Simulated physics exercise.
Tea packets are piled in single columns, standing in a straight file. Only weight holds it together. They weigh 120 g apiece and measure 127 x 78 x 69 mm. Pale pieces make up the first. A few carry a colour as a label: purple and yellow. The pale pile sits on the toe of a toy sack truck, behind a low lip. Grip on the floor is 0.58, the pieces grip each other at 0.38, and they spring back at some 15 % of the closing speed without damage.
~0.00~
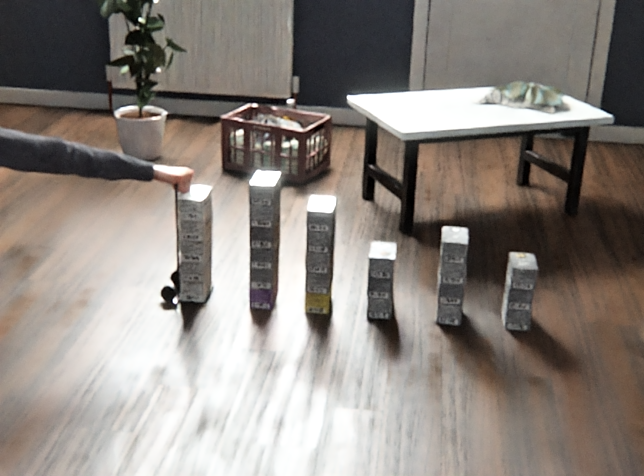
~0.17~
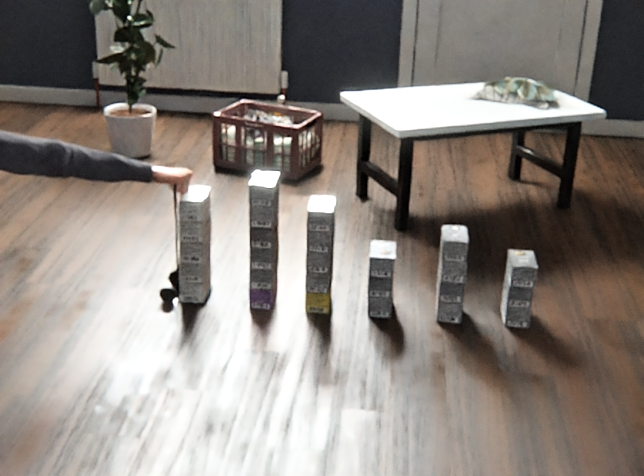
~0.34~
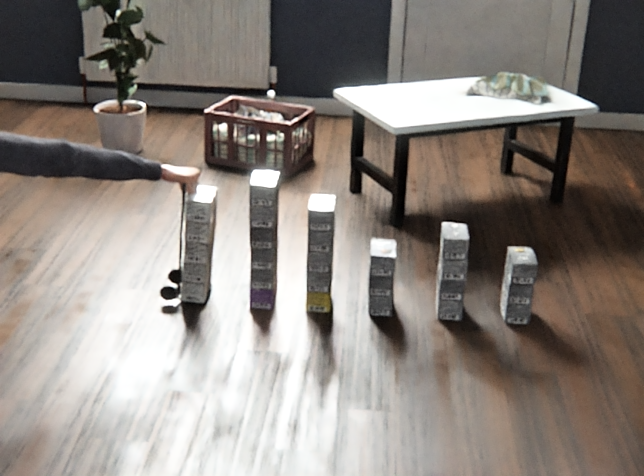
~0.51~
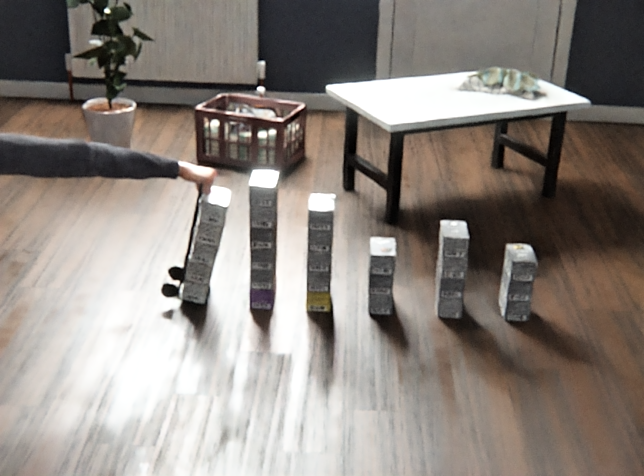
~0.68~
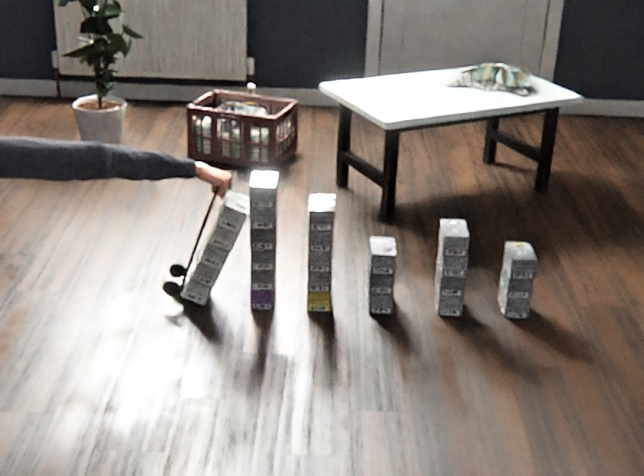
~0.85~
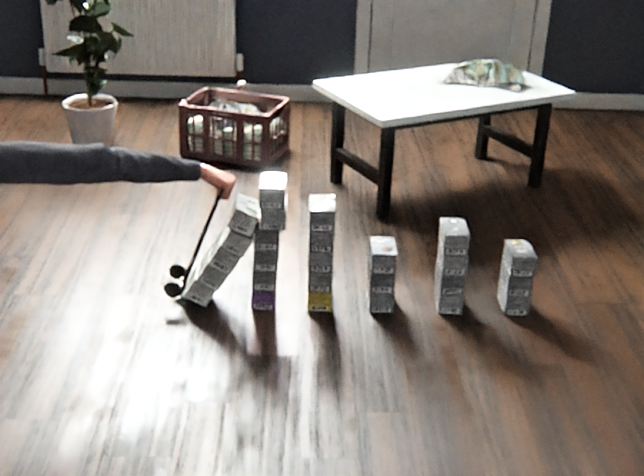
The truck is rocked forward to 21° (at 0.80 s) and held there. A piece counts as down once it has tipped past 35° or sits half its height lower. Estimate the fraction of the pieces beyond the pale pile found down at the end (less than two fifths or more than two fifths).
It comes to more than two fifths.
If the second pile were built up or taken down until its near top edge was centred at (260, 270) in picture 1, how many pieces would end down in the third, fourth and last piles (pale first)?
In that case third 0, fourth 0, last 0.
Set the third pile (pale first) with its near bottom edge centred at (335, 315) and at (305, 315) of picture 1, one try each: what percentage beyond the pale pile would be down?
First 90, then 100 per cent.
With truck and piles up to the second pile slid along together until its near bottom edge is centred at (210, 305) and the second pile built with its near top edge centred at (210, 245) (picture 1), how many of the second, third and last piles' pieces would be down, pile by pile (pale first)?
Then second 2, third 0, last 0.
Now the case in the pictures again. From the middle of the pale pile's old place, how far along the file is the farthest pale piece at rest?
About 32 cm.
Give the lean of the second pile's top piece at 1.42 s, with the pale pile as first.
About 30°.
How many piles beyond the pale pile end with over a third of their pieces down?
5 in all.
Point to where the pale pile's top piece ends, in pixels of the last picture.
Around (298, 253).
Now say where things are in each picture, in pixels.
In the first frame (places mark the middle of the side facing us; the camera moves round a little), truck frame (177, 208) 0° forward; purple packet (260, 299); yellow packet (317, 304); the rest undisturbed.
The second frame shows truck frame (176, 209) 0° forward; purple packet (260, 300).
The third frame shows truck frame (183, 209) 4° forward, top of the pale pile leaning 4°; purple packet (261, 299); the rest undisturbed.
The fourth frame shows truck frame (196, 209) 12° forward, top of the pale pile leaning 12°; purple packet (261, 300); the rest undisturbed.
The fifth frame shows truck frame (210, 211) 19° forward, top of the pale pile leaning 23°; purple packet (262, 300); the rest undisturbed.
The sixth frame shows truck frame (213, 212) 21° forward, top of the pale pile leaning 24°; purple packet (263, 301); yellow packet (320, 302); 4 disturbed, none down.
After 1.16 s, 5 of the pale pile down; none of the 21 other packets down, 7 disturbed; purple packet leaning 17°.
After 1.42 s, 5 of the pale pile down; 5 of the 21 other packets down; purple packet leaning 37°; yellow packet leaning 7°.
After 1.68 s, 5 of the pale pile down; 12 of the 21 other packets down; purple packet leaning 43°.
After 2.10 s, 5 of the pale pile down; 18 of the 21 other packets down; purple packet leaning 43°.
At rest (2.8 s), 5 of the pale pile down; 18 of the 21 other packets down; purple packet leaning 43°; yellow packet unmoved. That is 86 per cent. As the last picture would show them, middles, purple packet near (274, 287), yellow packet near (320, 292).
